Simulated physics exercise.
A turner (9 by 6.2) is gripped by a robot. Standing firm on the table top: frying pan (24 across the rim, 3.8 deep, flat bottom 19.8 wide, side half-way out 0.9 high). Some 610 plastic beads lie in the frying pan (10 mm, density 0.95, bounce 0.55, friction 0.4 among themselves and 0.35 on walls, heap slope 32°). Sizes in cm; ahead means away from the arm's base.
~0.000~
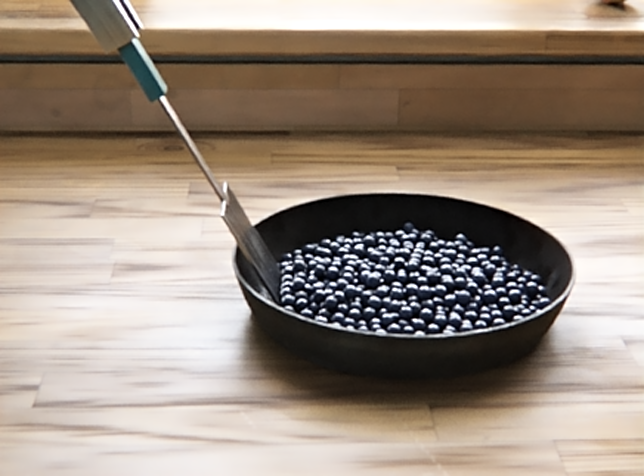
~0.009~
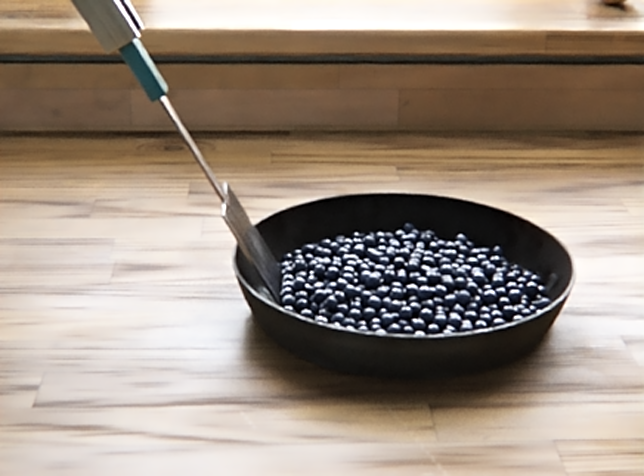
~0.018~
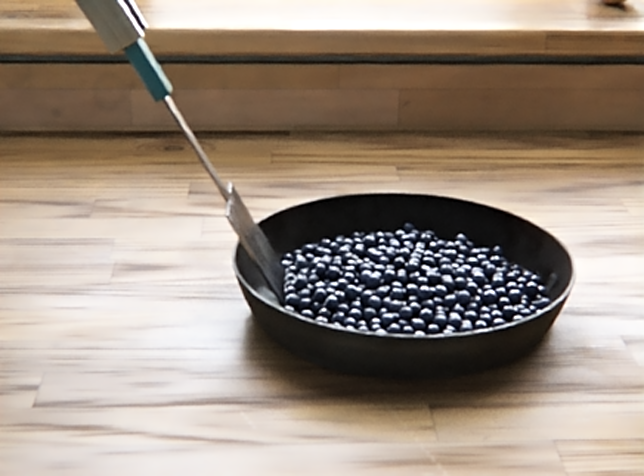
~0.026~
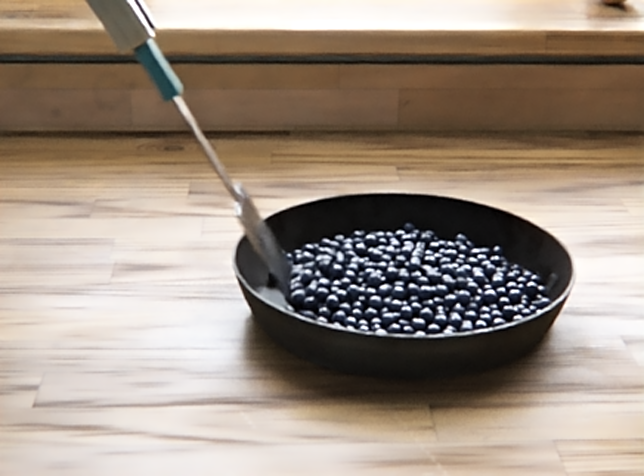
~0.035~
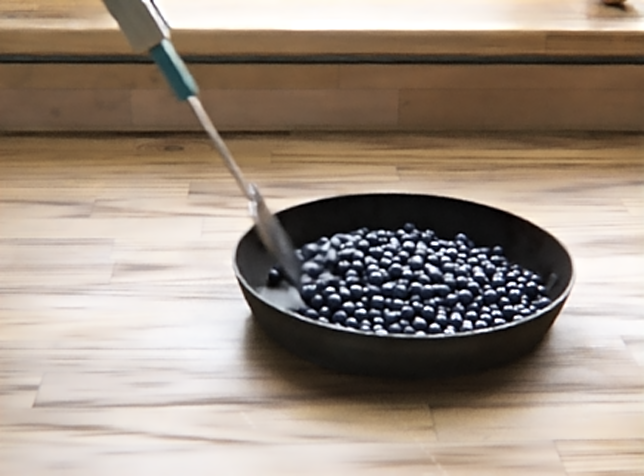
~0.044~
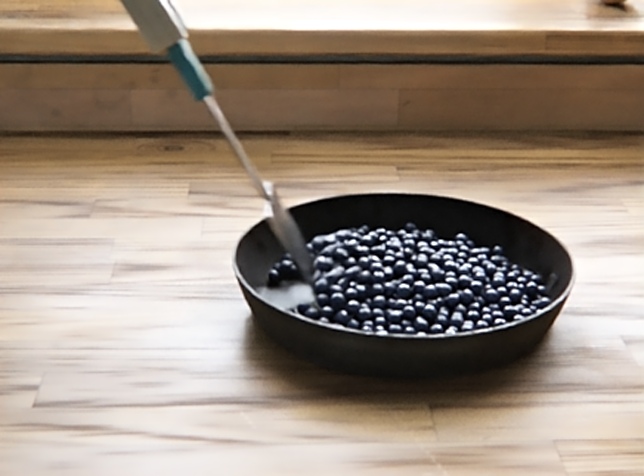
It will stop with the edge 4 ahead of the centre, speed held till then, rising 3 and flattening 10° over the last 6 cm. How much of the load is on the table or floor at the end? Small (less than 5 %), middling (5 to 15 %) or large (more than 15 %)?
Answer: Middling; 5 to 15 % of the plastic beads finish on the table or floor.
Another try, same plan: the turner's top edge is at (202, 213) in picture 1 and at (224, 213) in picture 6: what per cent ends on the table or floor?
Some 0 per cent.
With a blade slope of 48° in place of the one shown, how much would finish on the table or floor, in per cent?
In that case some 10 per cent.
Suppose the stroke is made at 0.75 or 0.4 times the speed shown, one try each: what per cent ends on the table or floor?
About 0 and 0 per cent.
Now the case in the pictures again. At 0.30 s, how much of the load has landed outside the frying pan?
Roughly 10 per cent.
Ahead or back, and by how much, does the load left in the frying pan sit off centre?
About 3.0 cm ahead.
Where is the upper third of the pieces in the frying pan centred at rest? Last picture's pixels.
Around (477, 276).
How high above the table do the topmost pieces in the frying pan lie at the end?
Roughly 3.5 cm.
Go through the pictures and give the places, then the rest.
Turner top edge at (223, 198), sloping 61°; upper third of the load around (399, 285), from x 275 to 545, top at y 230; 611 in the frying pan, in the first picture.
Turner top edge at (224, 198), sloping 61°; upper third of the load around (397, 285), from x 275 to 545, top at y 230, in the second picture.
Turner top edge at (228, 198), sloping 61°; upper third of the load around (397, 284), from x 275 to 545, top at y 230, in the third picture.
Turner top edge at (237, 198), sloping 61°; upper third of the load around (394, 281), from x 275 to 545, top at y 230, in the fourth picture.
Turner top edge at (251, 198), sloping 61°; upper third of the load around (394, 277), from x 275 to 545, top at y 230, in the fifth picture.
Turner top edge at (267, 198), sloping 61°; upper third of the load around (389, 276), from x 275 to 545, top at y 230; 611 in the frying pan, in the sixth picture.
After 0.07 s, sloping 61°, highest piece 5 above the table; 611 in the frying pan.
After 0.09 s, sloping 58°, highest piece 6 above the table; 611 in the frying pan.
After 0.30 s, sloping 51°, highest piece 6 above the table; 553 in the frying pan, 57 on the table or floor, 1 on the blade or in flight.
After 1.35 s, sloping 51°, highest piece 4 above the table; 553 in the frying pan, 58 on the table or floor.
At rest, 553 in the frying pan, 58 on the table or floor. That is 9 % on the table or floor.
